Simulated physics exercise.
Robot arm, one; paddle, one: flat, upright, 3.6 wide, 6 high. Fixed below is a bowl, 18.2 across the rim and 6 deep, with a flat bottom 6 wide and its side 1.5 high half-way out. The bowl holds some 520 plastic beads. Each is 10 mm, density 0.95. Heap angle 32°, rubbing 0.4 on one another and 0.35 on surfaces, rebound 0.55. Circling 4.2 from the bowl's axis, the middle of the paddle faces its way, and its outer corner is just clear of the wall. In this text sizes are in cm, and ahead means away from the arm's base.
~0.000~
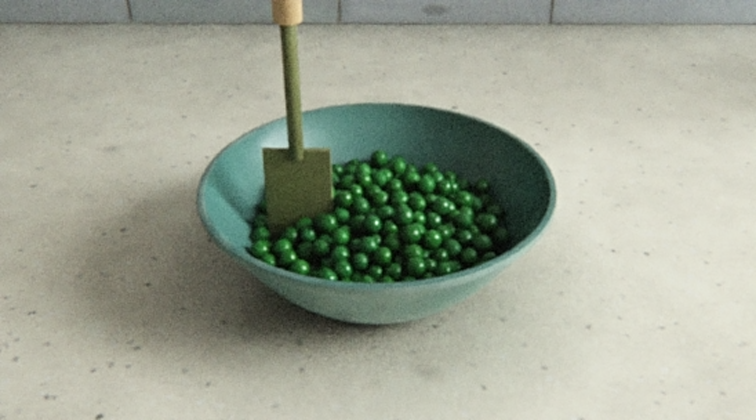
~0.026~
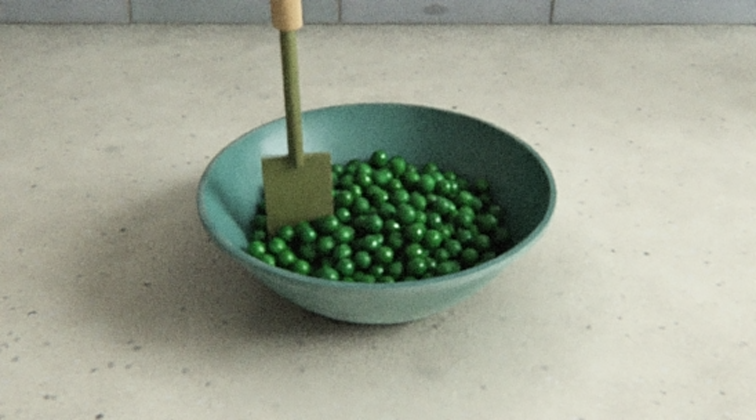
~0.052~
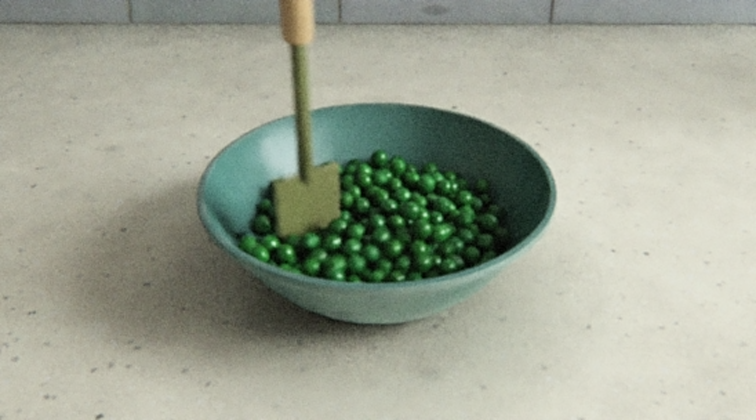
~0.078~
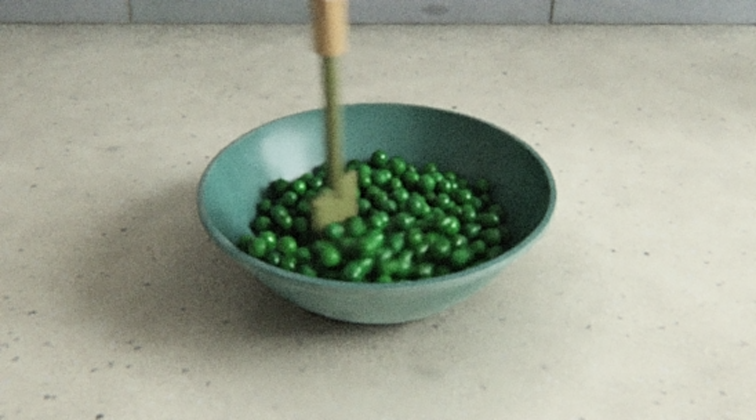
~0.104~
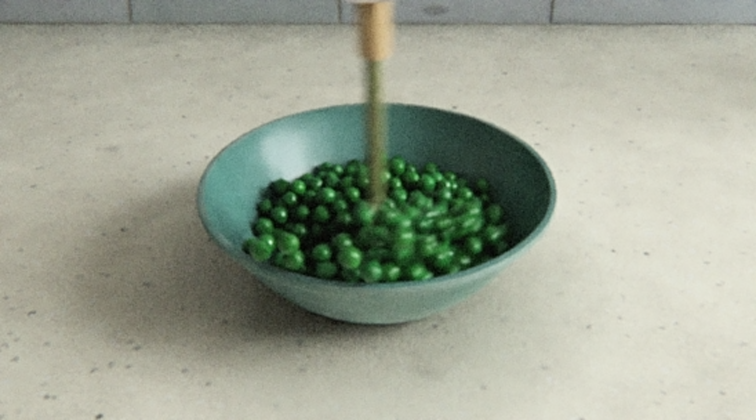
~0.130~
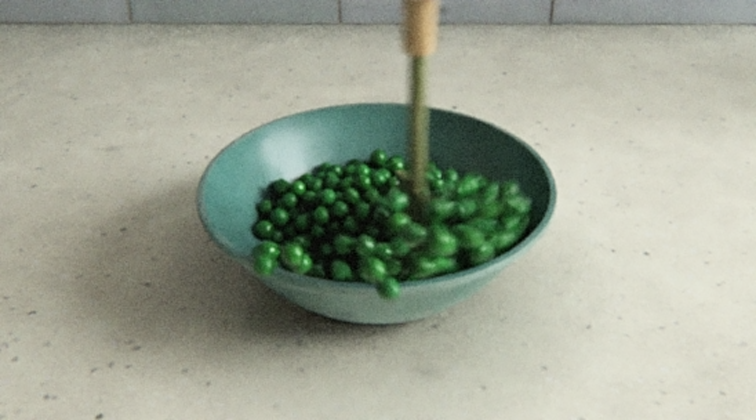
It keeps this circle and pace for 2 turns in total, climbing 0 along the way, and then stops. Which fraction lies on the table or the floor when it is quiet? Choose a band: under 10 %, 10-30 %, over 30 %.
Band: Over 30 %.
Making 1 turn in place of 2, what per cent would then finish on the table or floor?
Estimate: About 40 percent.
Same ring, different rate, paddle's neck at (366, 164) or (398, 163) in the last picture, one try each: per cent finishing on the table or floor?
Some 35 and 50 per cent respectively.
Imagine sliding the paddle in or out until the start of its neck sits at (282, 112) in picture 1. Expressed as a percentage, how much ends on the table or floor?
Close to 50 in a hundred.
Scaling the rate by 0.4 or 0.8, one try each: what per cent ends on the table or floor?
It would be some 15 and 40 percent respectively.
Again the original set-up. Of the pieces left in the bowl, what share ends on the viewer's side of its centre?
I'd put it at roughly 60 per cent.
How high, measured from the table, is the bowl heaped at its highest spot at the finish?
About 5.0 centimetres.
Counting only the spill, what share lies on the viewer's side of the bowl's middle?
My reading is roughly 40 per cent.
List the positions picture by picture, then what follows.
Paddle neck at (295, 123), 0° round; upper third of the load around (385, 216), from x 260 to 500, top at y 160; 522 in the bowl, in the first picture.
Paddle neck at (294, 129), 9° round; upper third of the load around (384, 216), from x 255 to 500, top at y 160, in the second picture.
Paddle neck at (304, 145), 35° round; upper third of the load around (381, 224), from x 250 to 500, top at y 160, in the third picture.
Paddle neck at (334, 159), 63° round; upper third of the load around (386, 233), from x 250 to 505, top at y 160, in the fourth picture.
Paddle neck at (375, 164), 91° round; upper third of the load around (408, 233), from x 255 to 505, top at y 160; 521 in the bowl, 1 in flight or on the tool, in the fifth picture.
Paddle neck at (416, 159), 119° round; upper third of the load around (443, 220), from x 260 to 525, top at y 160; 513 in the bowl, 9 in flight or on the tool, in the sixth picture.
After 0.34 s, 351° round, highest piece 10 above the table; 358 in the bowl, 77 on the table or floor, 87 in flight or on the tool.
After 0.56 s, 222° round, highest piece 10 above the table; 273 in the bowl, 224 on the table or floor, 25 in flight or on the tool.
After 0.87 s, 0° round, highest piece 5 above the table; 277 on the table or floor, 243 in the bowl, 2 in flight or on the tool.
After 1.57 s, 0° round, highest piece 5 above the table; 279 on the table or floor, 243 in the bowl.
At rest, 279 on the table or floor, 243 in the bowl. That is 53 % on the table or floor.
